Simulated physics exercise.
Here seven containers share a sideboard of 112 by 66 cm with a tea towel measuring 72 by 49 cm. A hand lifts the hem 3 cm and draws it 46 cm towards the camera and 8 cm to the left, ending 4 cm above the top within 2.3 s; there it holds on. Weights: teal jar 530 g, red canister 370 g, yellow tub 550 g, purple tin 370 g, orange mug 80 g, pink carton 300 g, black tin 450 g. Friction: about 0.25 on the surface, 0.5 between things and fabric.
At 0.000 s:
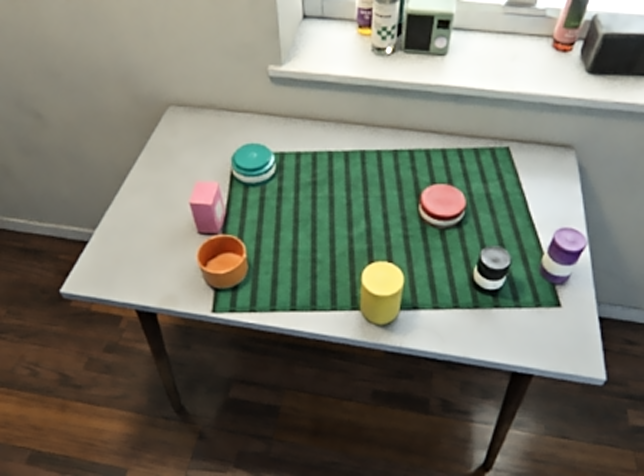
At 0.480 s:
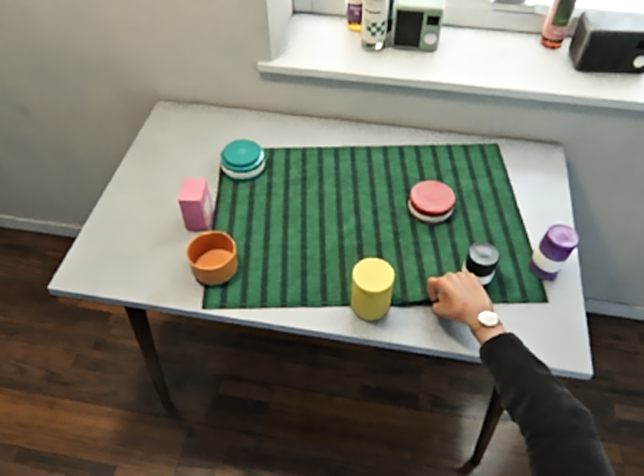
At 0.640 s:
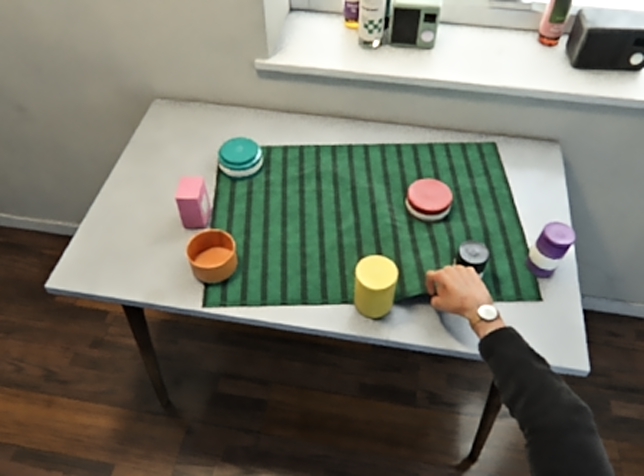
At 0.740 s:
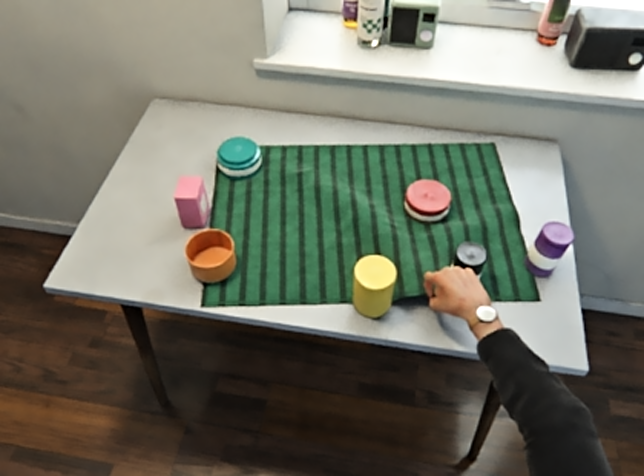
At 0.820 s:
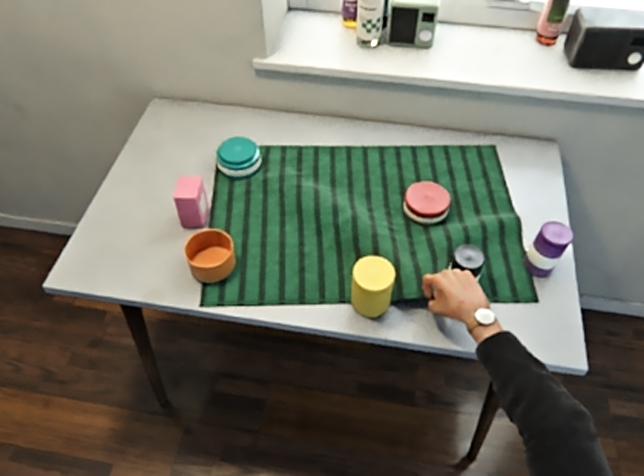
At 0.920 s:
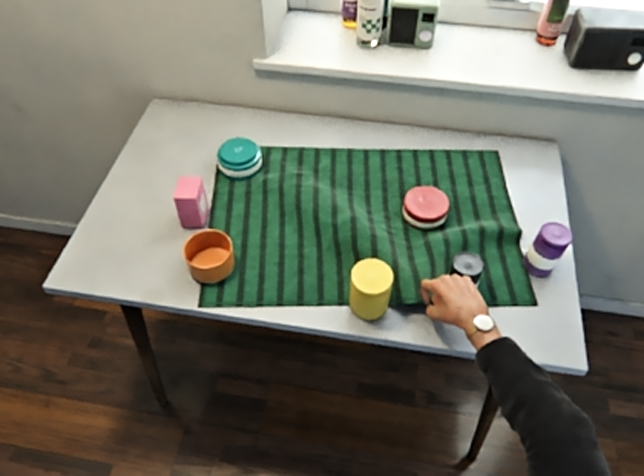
A hand with a wristwatch reaches in from the lower right over a pale table by a windowsill, seen from above as the view shifts slightly at first. Seven containers stand around a striped green cloth: teal, pink and orange left, yellow at front, red, black and purple right. The fingers grip the front hem and draw it slightly, wrinkling the cloth and shifting the black container a little.
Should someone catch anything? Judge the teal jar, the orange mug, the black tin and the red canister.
Result: Teal jar keeps to the top, orange mug drops off, black tin goes over the edge, red canister drops off.
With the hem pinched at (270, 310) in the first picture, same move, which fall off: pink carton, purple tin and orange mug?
Then: Pink carton stays on, purple tin remains, orange mug drops off.
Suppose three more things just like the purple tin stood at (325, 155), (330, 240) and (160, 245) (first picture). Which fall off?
In that order: Remains, falls off, stays up.
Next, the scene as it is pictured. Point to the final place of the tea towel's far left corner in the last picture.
Near (279, 223).
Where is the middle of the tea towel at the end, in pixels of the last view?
Near (352, 384).
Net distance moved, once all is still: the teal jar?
Teal jar 35 cm.
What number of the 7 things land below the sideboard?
I count 4.
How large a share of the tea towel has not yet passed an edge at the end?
About 25 per cent.
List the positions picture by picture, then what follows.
The first picture shows teal jar (252, 155); orange mug (221, 253); black tin (496, 257); red canister (443, 200); tea towel corners (212, 312) (509, 147) (561, 307).
The second picture shows purple tin (561, 235); tea towel corners (202, 309) (498, 144); grip (434, 300).
The third picture shows black tin (474, 252); yellow tub (377, 272); orange mug (210, 248); tea towel corners (202, 307) (496, 142); grip (433, 294).
The fourth picture shows black tin (472, 253); tea towel corners (201, 307) (495, 143); grip (431, 295).
The fifth picture shows black tin (469, 256); red canister (428, 197); tea towel corners (200, 307) (495, 145); grip (430, 298).
The sixth picture shows teal jar (238, 149); orange mug (208, 248); black tin (468, 263); red canister (427, 202); tea towel corners (198, 307) (498, 151) (538, 305); grip (428, 303).
At 1.4 s, 95 % of the tea towel is still over the top; black tin 18 cm off its start, red canister 14 cm off its start, teal jar 7 cm off its start.
At 1.9 s, 70 % of the tea towel is still over the top; black tin over the edge, red canister 29 cm off its start, teal jar 17 cm off its start.
At 2.4 s, 35 % of the tea towel is still over the top; red canister over the edge, black tin over the edge, teal jar 28 cm off its start at (280, 228).
At 2.9 s, 25 % of the tea towel is still over the top; red canister over the edge, black tin over the edge, teal jar 33 cm off its start.
At 4.5 s, 25 % of the tea towel is still over the top; red canister over the edge, black tin over the edge, teal jar 33 cm off its start at (284, 247), orange mug over the edge.
